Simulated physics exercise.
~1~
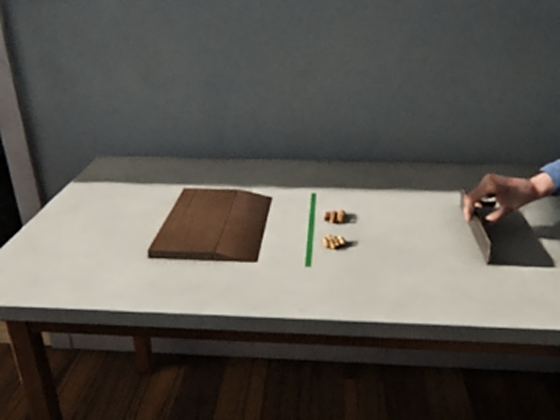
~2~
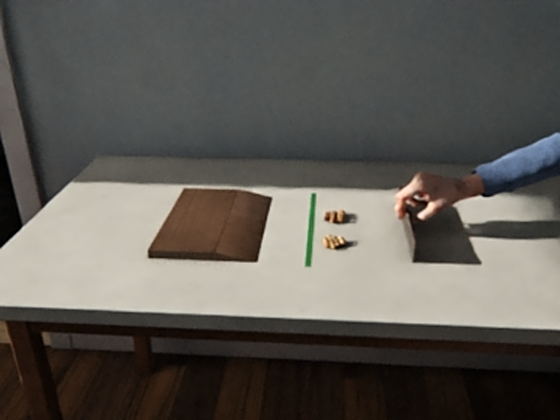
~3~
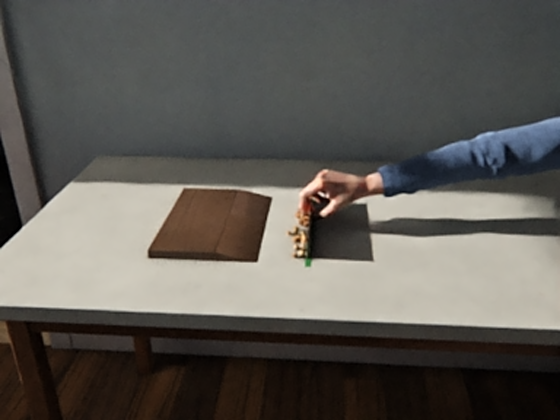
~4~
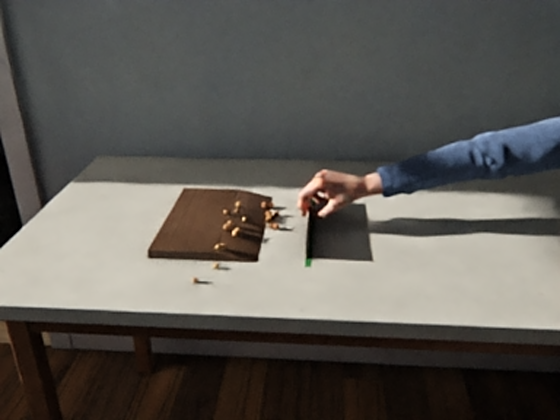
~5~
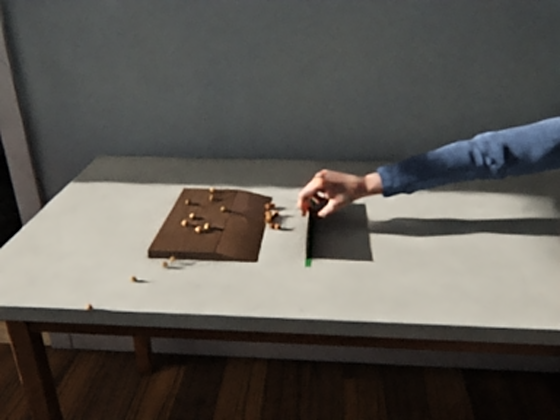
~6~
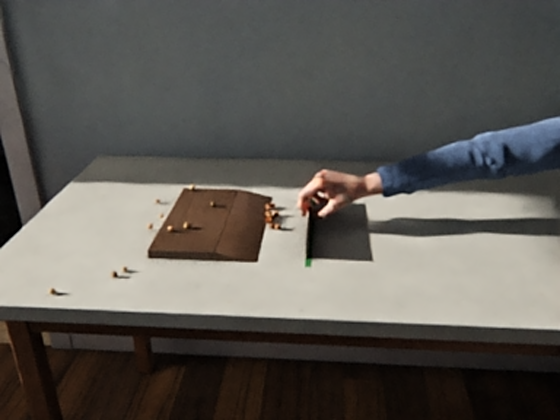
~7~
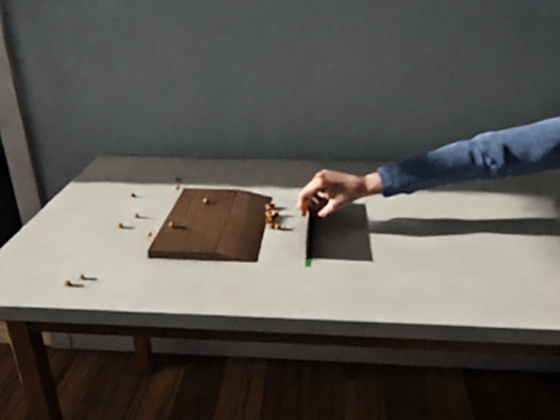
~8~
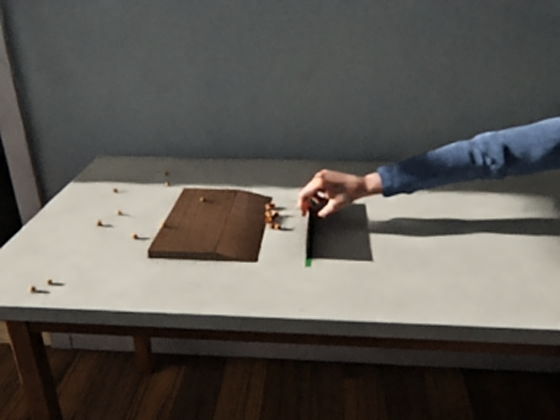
On a pale table against a grey wall, two small batches of loose pieces lie between a brown wooden ramp on the left and an upright strip of wood held by a hand on the right. The hand sweeps the strip left, pushing both batches along until it stops at the green tape. The pieces scatter toward the ramp, and the front batch slides up and over it while the back batch halts short of its foot. The front pieces spread across the table's left side, leaving the back batch clustered before the ramp.
